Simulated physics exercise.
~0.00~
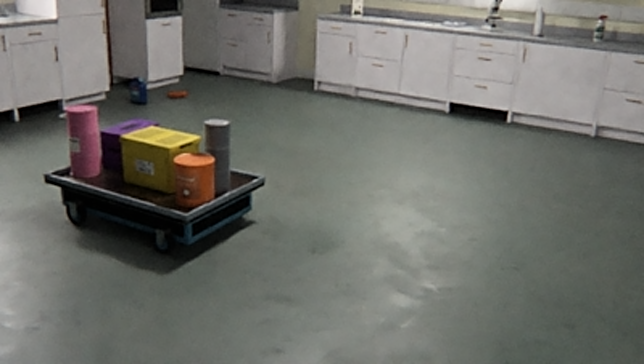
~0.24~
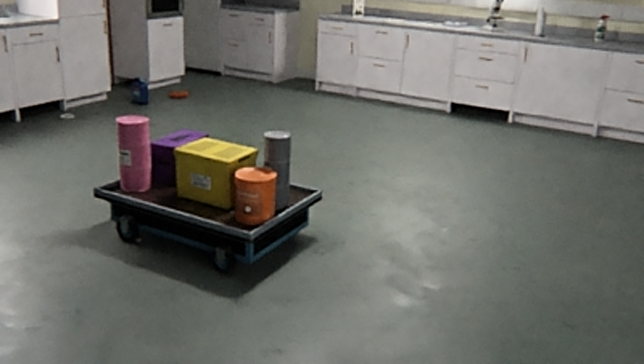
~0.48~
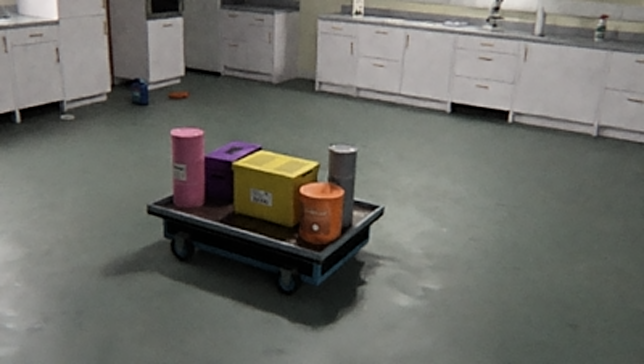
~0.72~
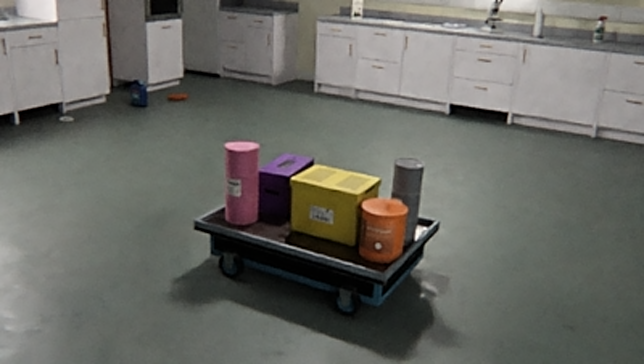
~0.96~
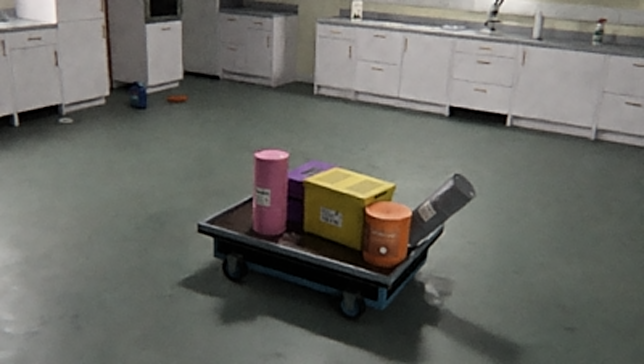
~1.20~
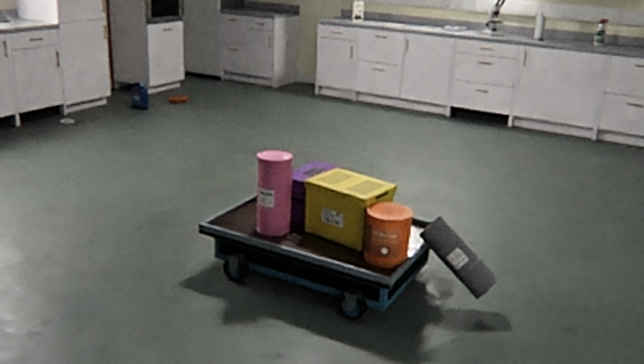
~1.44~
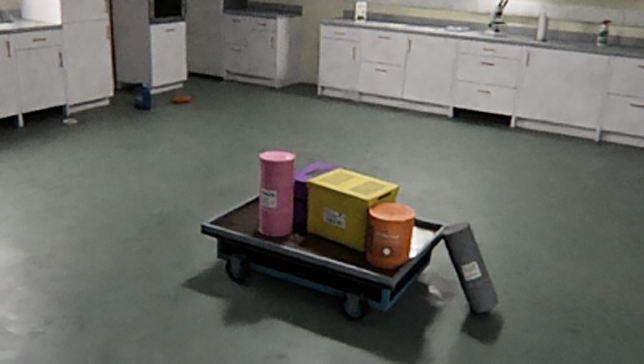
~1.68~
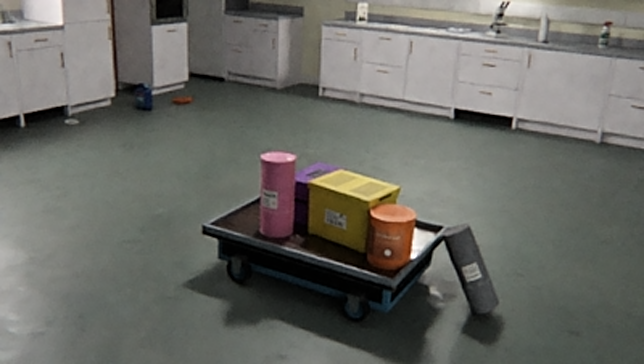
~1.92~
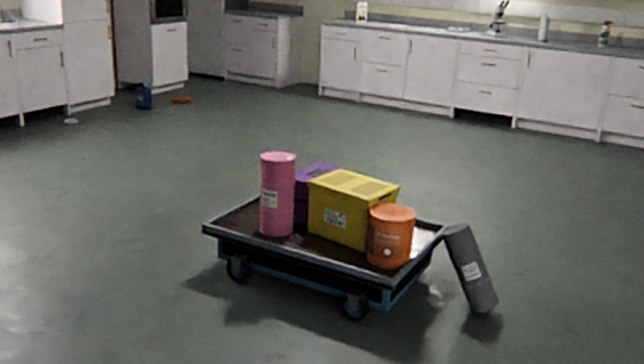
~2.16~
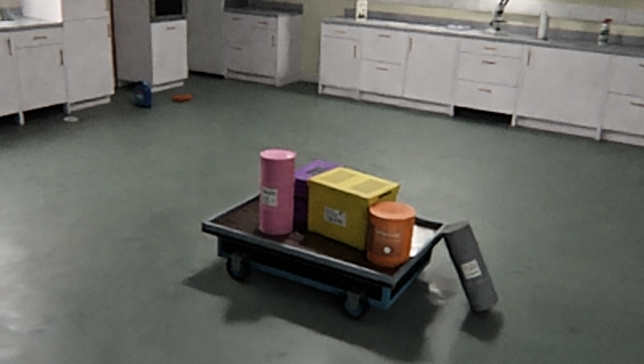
The video shows a flat cart carrying a pink canister, purple toolbox, yellow tote, orange pail and grey canister rightward across a kitchen floor. As it stops, the grey canister tips over the right edge and ends leaning against the cart, while the other items stay aboard.
